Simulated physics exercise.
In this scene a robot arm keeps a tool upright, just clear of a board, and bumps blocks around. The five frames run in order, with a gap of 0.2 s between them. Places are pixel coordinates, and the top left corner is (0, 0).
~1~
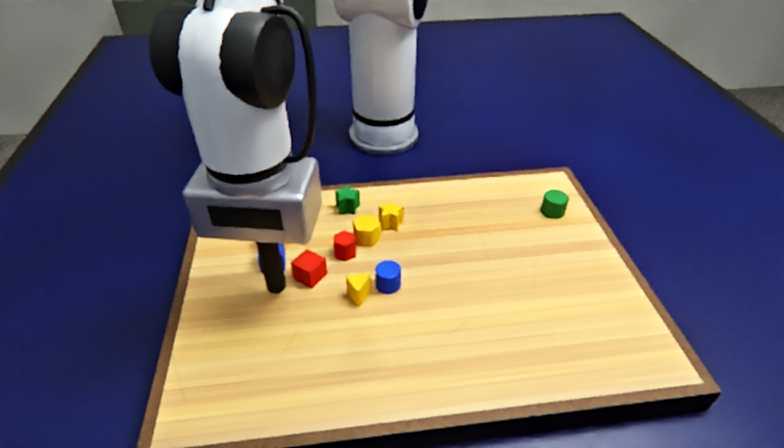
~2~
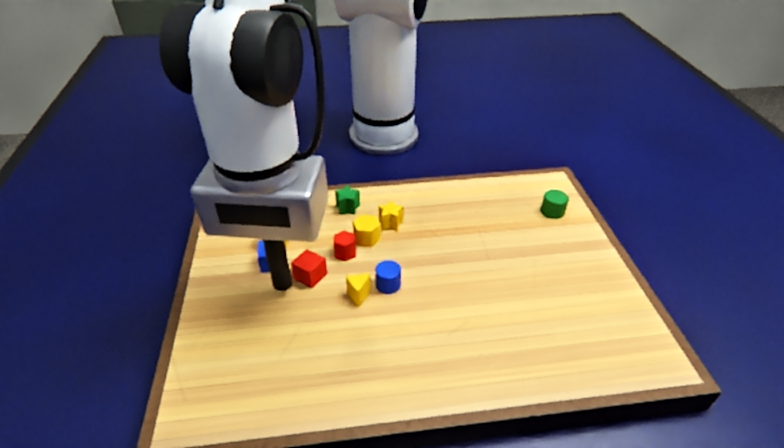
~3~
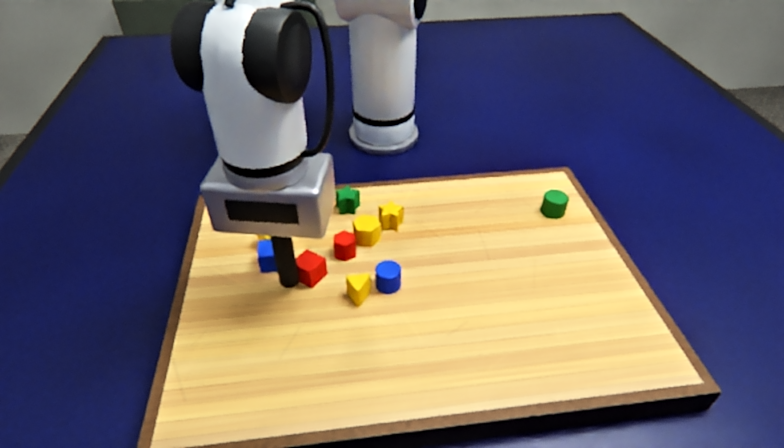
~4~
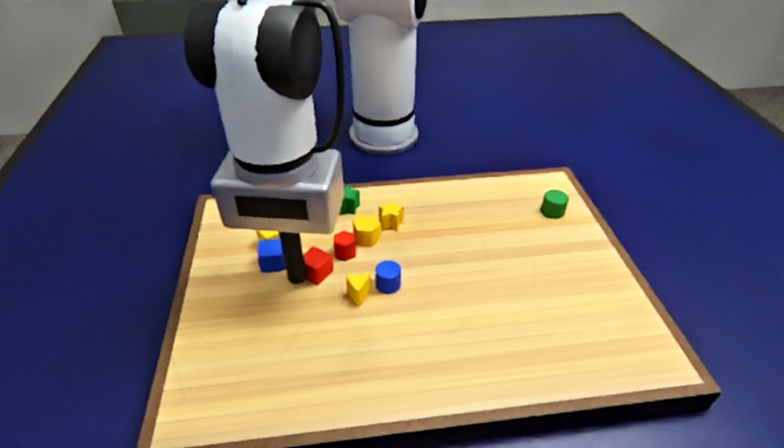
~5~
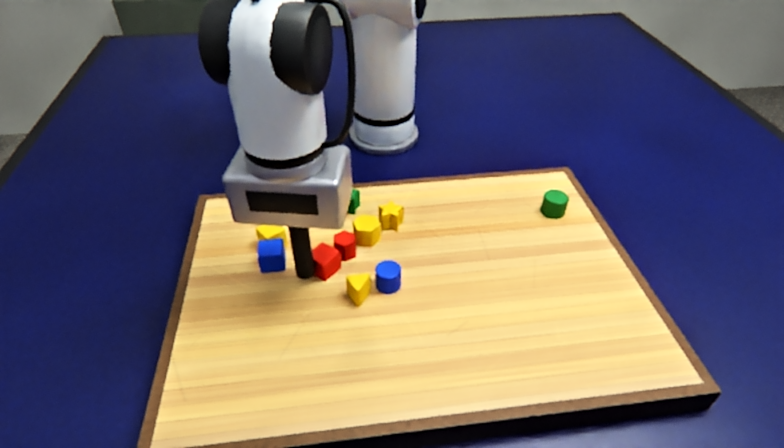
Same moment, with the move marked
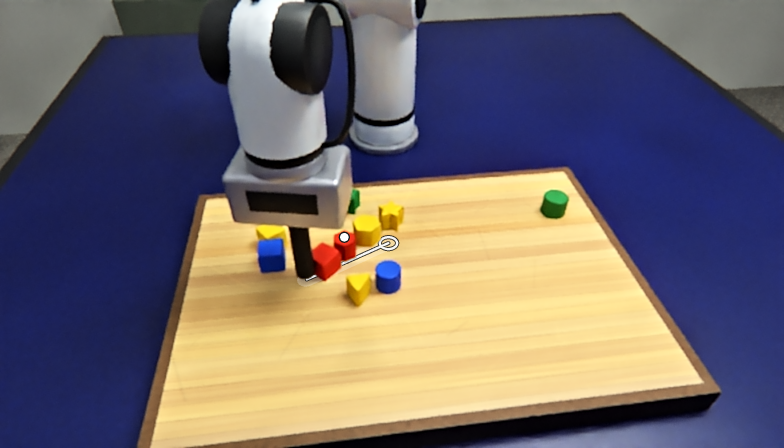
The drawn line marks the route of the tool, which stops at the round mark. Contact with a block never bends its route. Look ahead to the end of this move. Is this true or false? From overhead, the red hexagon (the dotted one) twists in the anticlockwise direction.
That claim is false.
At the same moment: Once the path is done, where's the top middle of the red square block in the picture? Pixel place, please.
At roughly (405, 219).
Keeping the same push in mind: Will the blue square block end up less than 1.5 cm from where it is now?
It seems so.
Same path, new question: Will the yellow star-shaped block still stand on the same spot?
Final answer: No.
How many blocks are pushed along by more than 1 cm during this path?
Three or more move.
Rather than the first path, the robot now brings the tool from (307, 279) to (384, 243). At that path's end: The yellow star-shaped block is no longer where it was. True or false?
True
Path on the board, straight from (307, 279) to (388, 243); the dot is on the red hexagon.
On the path given first. One third of the way, tool at (335, 260); red square block at (352, 240); red hexagon at (368, 228); yellow hexagon at (378, 215), turned 35° anticlockwise; yellow star-shaped block at (396, 203), turned 15° clockwise.
Two thirds of the way, tool at (363, 248); red square block at (380, 229); red hexagon at (397, 220), turned 15° clockwise; yellow hexagon at (388, 206), turned 85° anticlockwise; yellow star-shaped block at (403, 195), turned 40° clockwise.
At the end, tool at (388, 236); blue square block in place; red square block at (405, 219); red hexagon at (423, 211), turned 25° clockwise; yellow hexagon at (388, 206), turned 85° anticlockwise; yellow star-shaped block at (403, 195), turned 40° clockwise.
